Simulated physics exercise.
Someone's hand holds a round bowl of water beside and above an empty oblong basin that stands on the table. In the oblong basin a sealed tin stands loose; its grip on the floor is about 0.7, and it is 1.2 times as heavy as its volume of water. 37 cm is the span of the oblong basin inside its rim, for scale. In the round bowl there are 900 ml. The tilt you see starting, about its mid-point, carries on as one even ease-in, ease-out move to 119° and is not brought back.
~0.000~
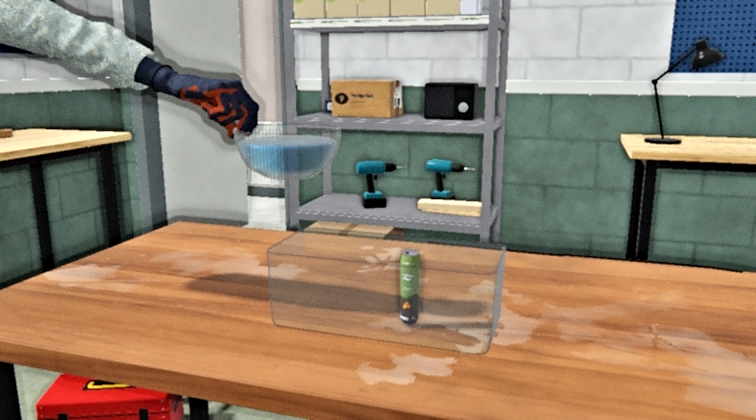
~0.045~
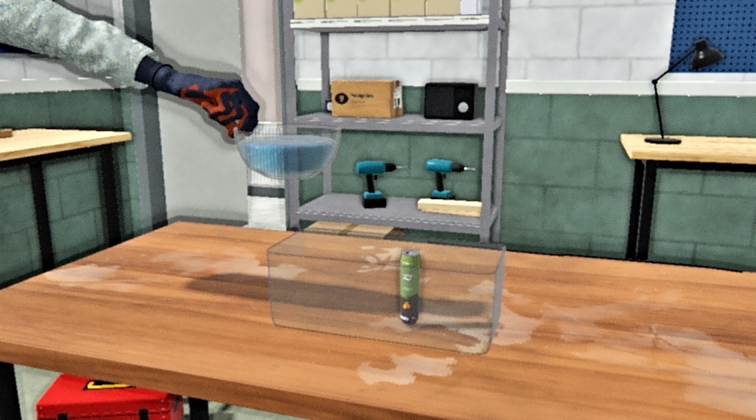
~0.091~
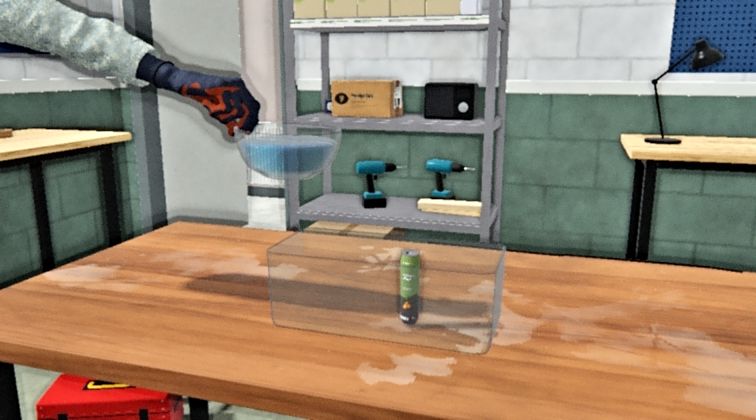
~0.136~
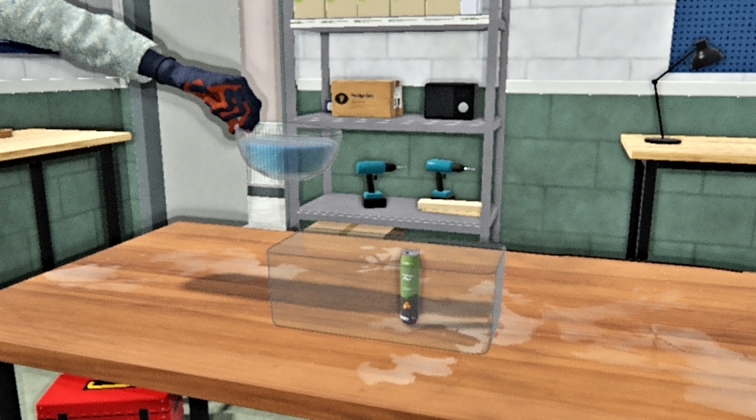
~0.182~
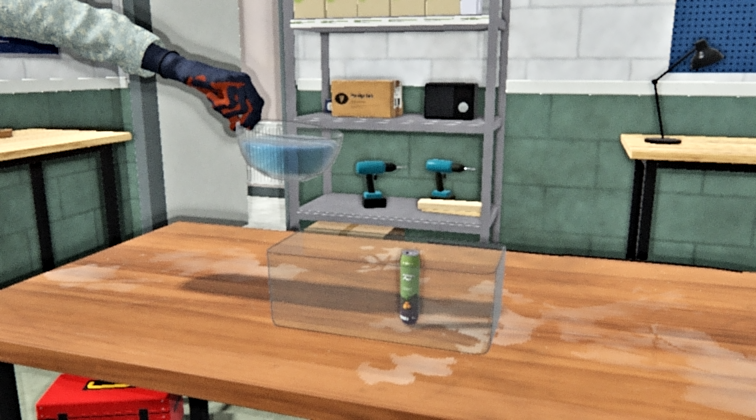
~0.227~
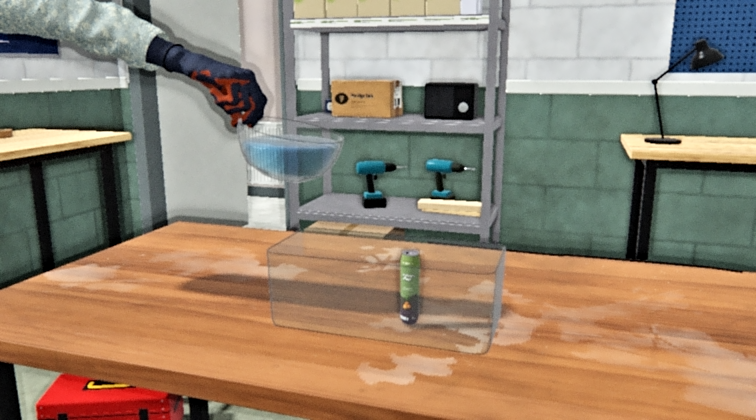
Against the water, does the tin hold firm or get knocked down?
It's bound to withstand the flow.
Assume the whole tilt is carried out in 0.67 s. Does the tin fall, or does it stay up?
In that case the tin stays vertical.
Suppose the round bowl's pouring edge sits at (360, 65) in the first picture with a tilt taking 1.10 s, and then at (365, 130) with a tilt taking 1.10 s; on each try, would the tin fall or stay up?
Try 1: Still standing; try 2: Still standing.
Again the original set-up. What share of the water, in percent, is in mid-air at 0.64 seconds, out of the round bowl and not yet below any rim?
My guess is roughly 42 %.
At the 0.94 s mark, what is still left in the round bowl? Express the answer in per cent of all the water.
0 in a hundred, give or take.
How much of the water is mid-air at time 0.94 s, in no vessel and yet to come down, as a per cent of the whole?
About 4 per cent.
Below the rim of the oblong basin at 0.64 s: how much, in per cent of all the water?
Around 20 percent.
By 0.64 s the tilt is 74° and 39 per cent is still to pour; the tin stands where it began.
By 0.94 s the tilt is 113° and 0 per cent is still to pour; the tin stands where it began.
By 1.26 s the tilt is 119° and 0 per cent is still to pour; the tin stands where it began.
By 1.60 s the tilt is 119° and 0 per cent is still to pour; the tin stands where it began.
At rest the tin stands where it began.
